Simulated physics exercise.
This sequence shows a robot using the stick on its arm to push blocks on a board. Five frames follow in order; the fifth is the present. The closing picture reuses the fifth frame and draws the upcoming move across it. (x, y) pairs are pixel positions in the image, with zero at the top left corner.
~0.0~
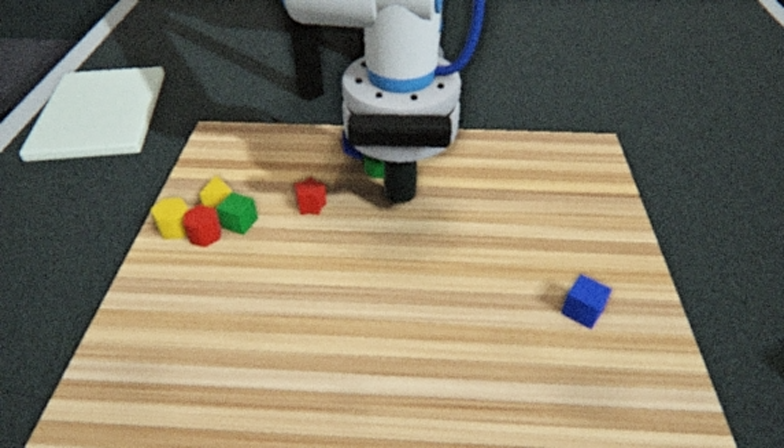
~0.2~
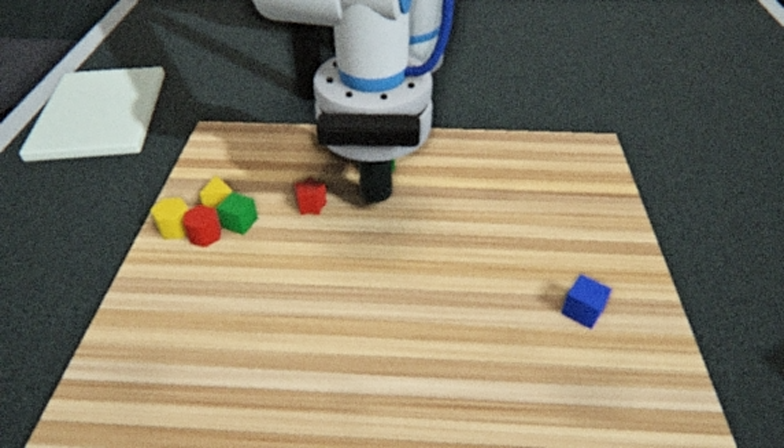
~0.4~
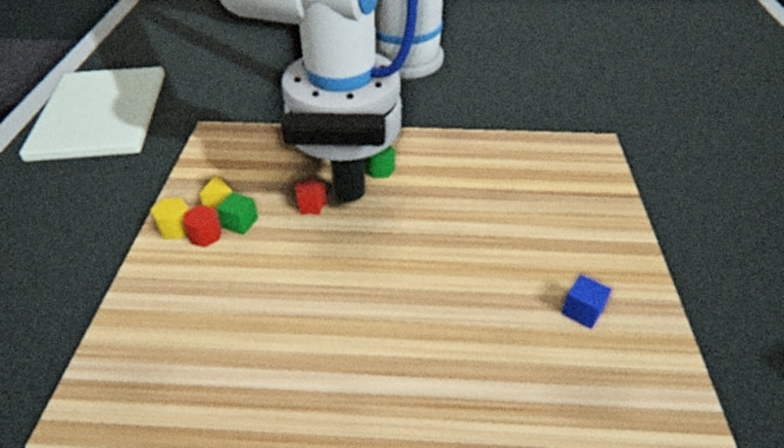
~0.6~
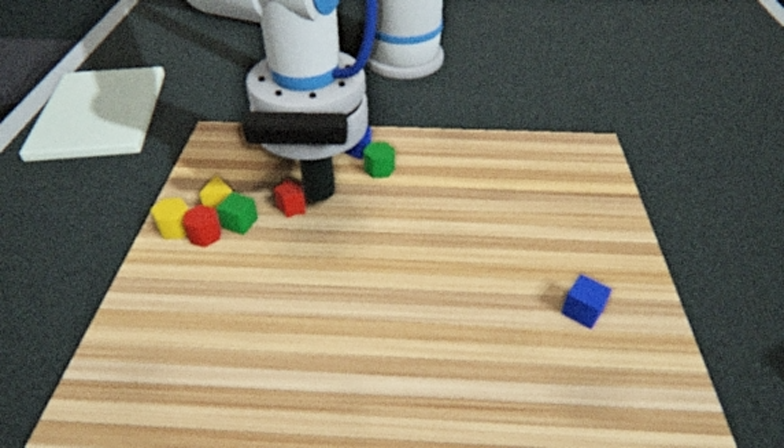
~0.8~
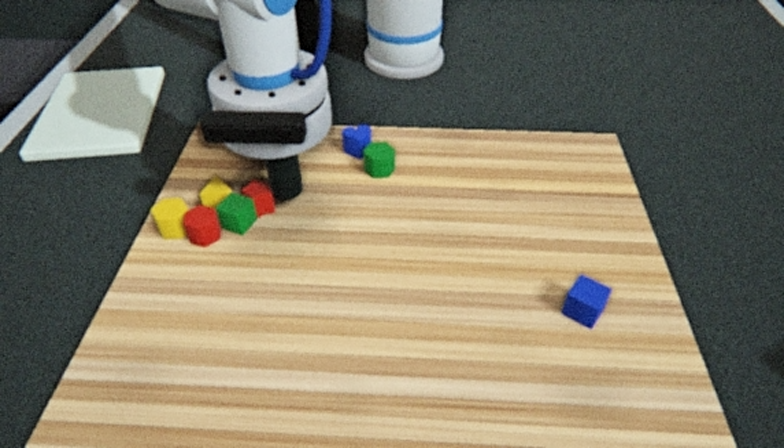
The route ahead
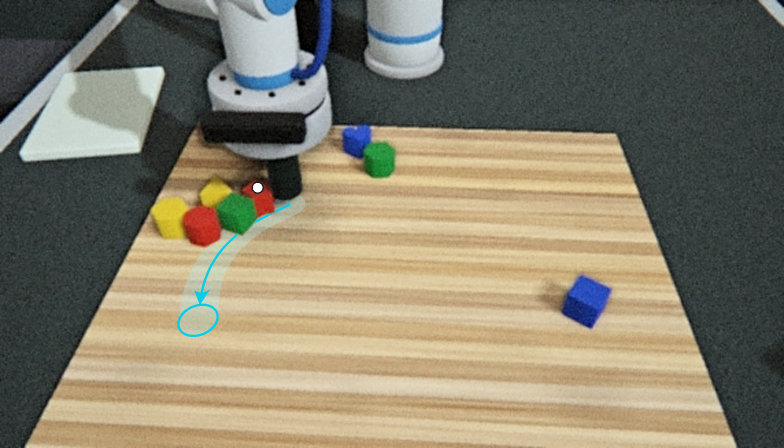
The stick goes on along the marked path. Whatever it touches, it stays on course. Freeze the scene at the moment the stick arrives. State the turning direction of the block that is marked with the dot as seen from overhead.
From the top: Clockwise.
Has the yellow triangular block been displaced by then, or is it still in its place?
It moves.
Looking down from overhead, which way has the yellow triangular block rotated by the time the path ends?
Looking down, my answer is that the yellow triangular block rotates clockwise.
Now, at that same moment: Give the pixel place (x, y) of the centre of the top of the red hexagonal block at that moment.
It ends at (157, 236).
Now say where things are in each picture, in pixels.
Stick tip at (400, 194); block tops, red hexagonal block at (199, 216); yellow triangular block at (216, 186); green square piece at (235, 203); red star block at (309, 186), in the first picture.
Stick at (376, 193); blocks unchanged, in the second picture.
Stick at (349, 193); blocks unchanged, in the third picture.
Stick at (320, 192); red star block at (290, 188), in the fourth picture.
Stick at (287, 191); red hexagonal block at (199, 216); yellow triangular block at (216, 186); green square piece at (234, 203); red star block at (258, 188), in the fifth picture.
Path on the board, from (290, 205) over (242, 231) and (209, 270) to (198, 320); the dot is on the red star block.
One third of the way, stick at (239, 217); red hexagonal block at (158, 236), turned 40° anticlockwise; yellow triangular block at (205, 186), turned 45° clockwise; green square piece at (186, 220), turned 15° clockwise; red star block at (212, 204), turned 30° clockwise.
Two thirds of the way, stick at (204, 257); red hexagonal block at (157, 236), turned 45° anticlockwise; yellow triangular block at (205, 186), turned 45° clockwise; green square piece at (184, 220); red star block at (209, 205), turned 50° clockwise.
At the end, stick at (193, 306); red hexagonal block at (157, 236), turned 45° anticlockwise; yellow triangular block at (205, 186), turned 45° clockwise; green square piece at (184, 220); red star block at (209, 205), turned 50° clockwise.
